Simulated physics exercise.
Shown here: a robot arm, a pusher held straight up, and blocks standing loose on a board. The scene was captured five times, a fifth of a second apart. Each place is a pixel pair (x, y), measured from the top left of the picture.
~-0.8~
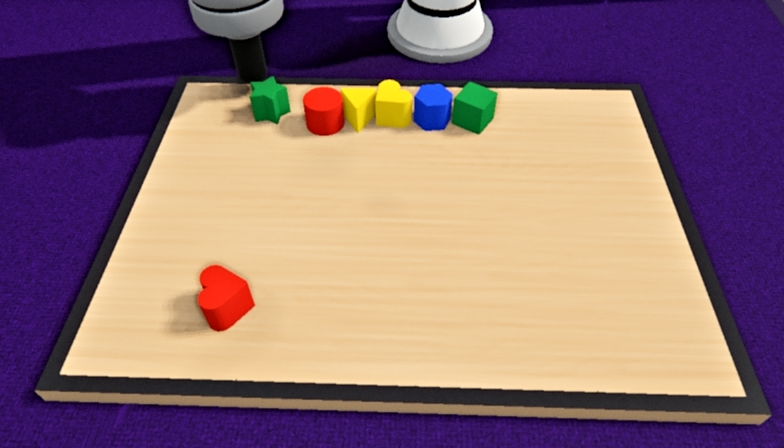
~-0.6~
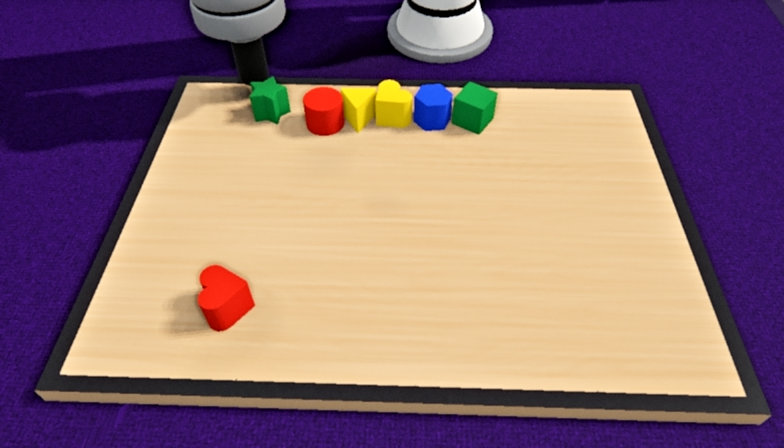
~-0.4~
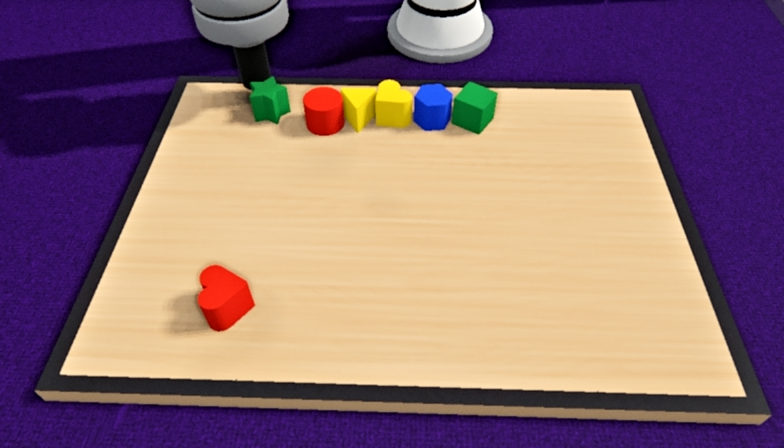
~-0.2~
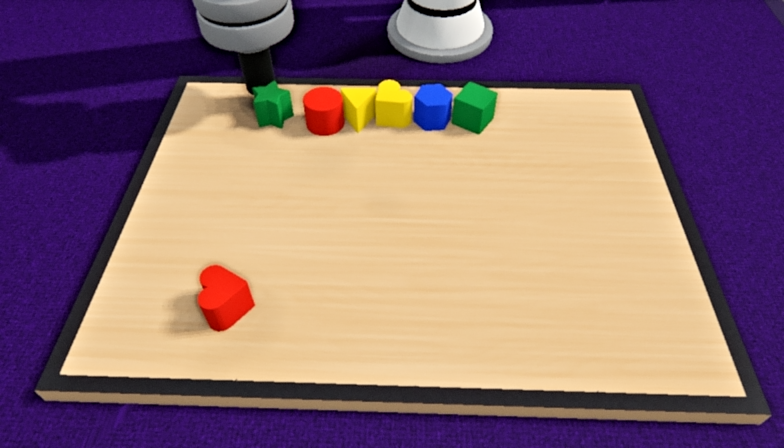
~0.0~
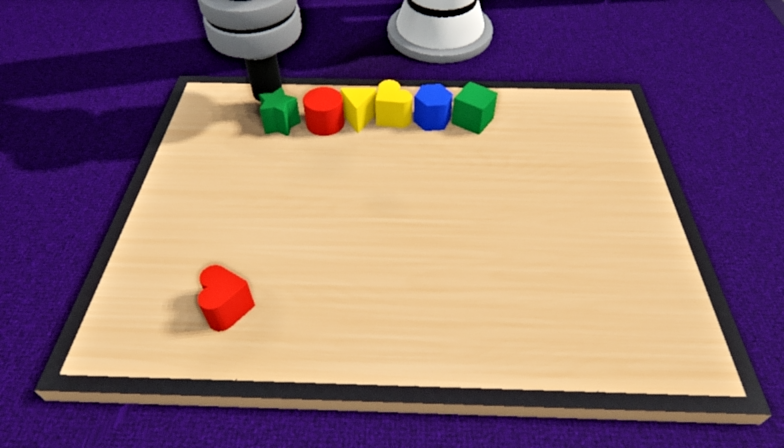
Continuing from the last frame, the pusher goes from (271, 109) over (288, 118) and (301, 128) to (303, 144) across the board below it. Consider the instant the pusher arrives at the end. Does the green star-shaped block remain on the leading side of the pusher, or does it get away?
I think it holds its spot in front.
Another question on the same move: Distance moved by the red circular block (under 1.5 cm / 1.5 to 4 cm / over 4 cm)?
Its displacement is between 1.5 and 4 cm.
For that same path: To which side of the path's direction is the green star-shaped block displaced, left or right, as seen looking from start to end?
It's set to shift right.
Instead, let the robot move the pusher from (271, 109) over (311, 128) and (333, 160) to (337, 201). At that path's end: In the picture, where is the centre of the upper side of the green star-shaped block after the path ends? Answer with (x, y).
Its top face will be centred at roughly (299, 145).
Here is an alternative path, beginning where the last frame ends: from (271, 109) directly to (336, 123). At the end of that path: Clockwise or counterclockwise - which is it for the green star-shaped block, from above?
Short answer: Clockwise.
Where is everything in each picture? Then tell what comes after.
The first picture shows pusher's lower end at (253, 75); green star-shaped block at (266, 88); red circular block at (322, 98); yellow three-sided block at (358, 94).
The second picture shows pusher at (255, 79); blocks still.
The third picture shows pusher at (257, 83); blocks still.
The fourth picture shows pusher at (262, 89); green star-shaped block at (269, 92).
The fifth picture shows pusher at (268, 95); green star-shaped block at (276, 99); red circular block at (322, 98); yellow three-sided block at (358, 94).
The first path, step by step. Halfway along, pusher at (294, 108); green star-shaped block at (293, 115), turned 20° clockwise; red circular block at (327, 99).
At the end, pusher at (300, 130); green star-shaped block at (298, 138), turned 20° clockwise; red circular block at (335, 104); yellow three-sided block at (362, 93).
